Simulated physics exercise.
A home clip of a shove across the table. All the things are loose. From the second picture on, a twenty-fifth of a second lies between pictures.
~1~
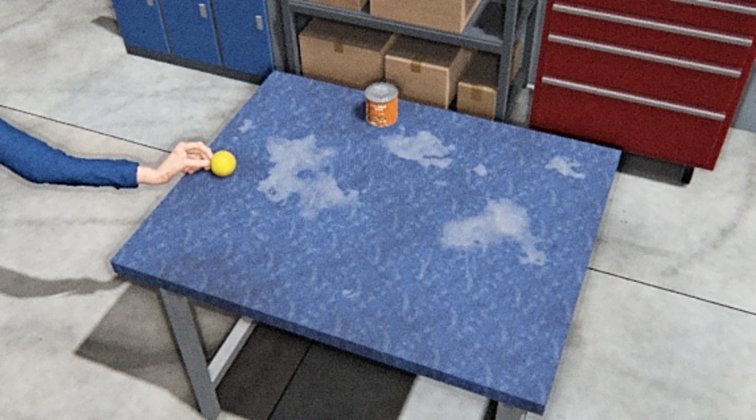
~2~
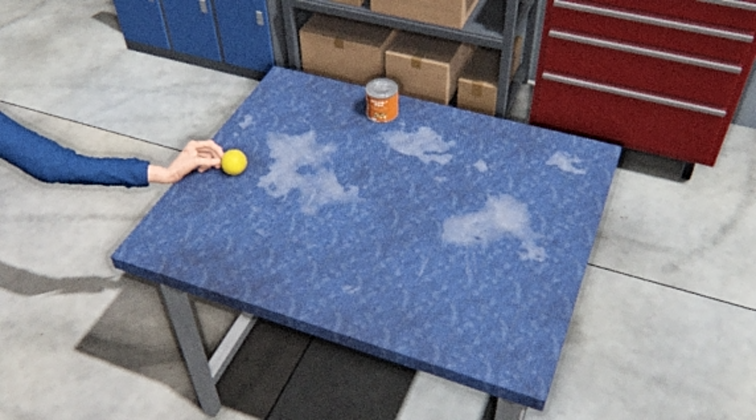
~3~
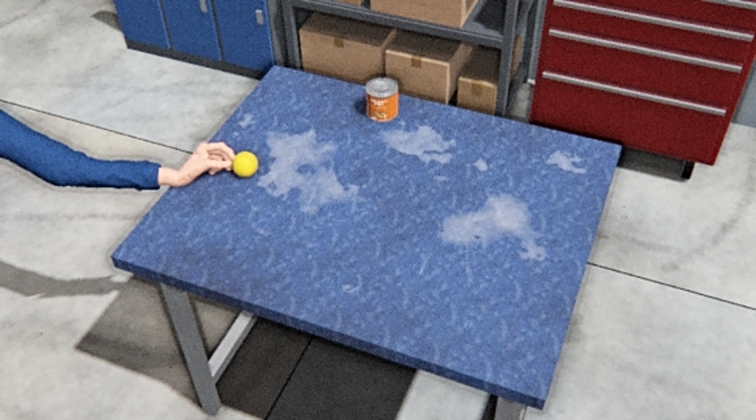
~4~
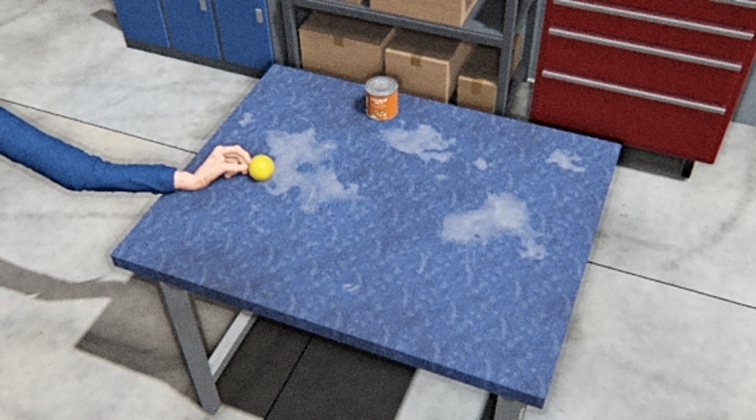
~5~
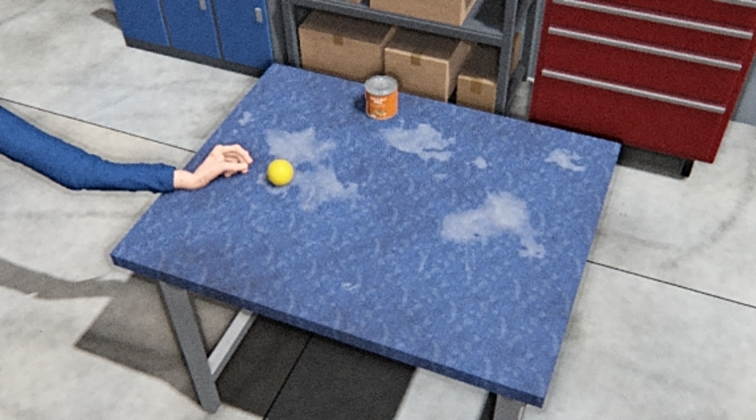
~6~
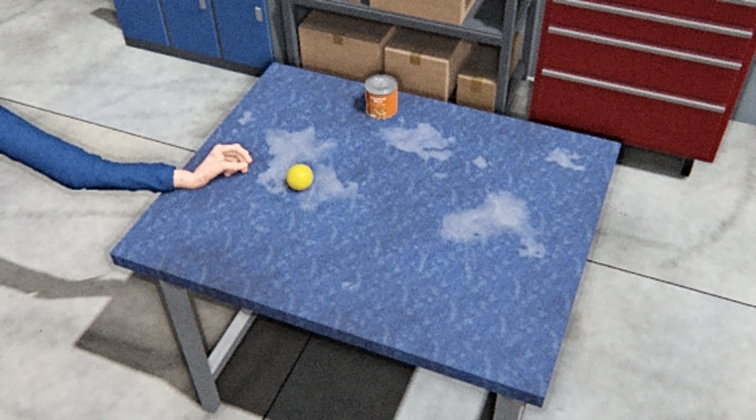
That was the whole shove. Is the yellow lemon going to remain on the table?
The yellow lemon drops to the floor.
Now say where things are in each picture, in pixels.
In the first frame, under the hand; yellow lemon (223, 164).
In the second frame, under the hand; yellow lemon (234, 162).
In the third frame, under the hand; yellow lemon (245, 165).
In the fourth frame, yellow lemon (261, 168).
In the fifth frame, yellow lemon (280, 173) displaced about its own width.
In the sixth frame, yellow lemon (300, 177) displaced well along.
Then, 0.30 s past the last view, yellow lemon displaced well along near (448, 218).
Then, 0.60 s past the last view, yellow lemon now off the table.
Then, 0.90 s past the last view, things are still on the move.
Finally, off the table, yellow lemon.
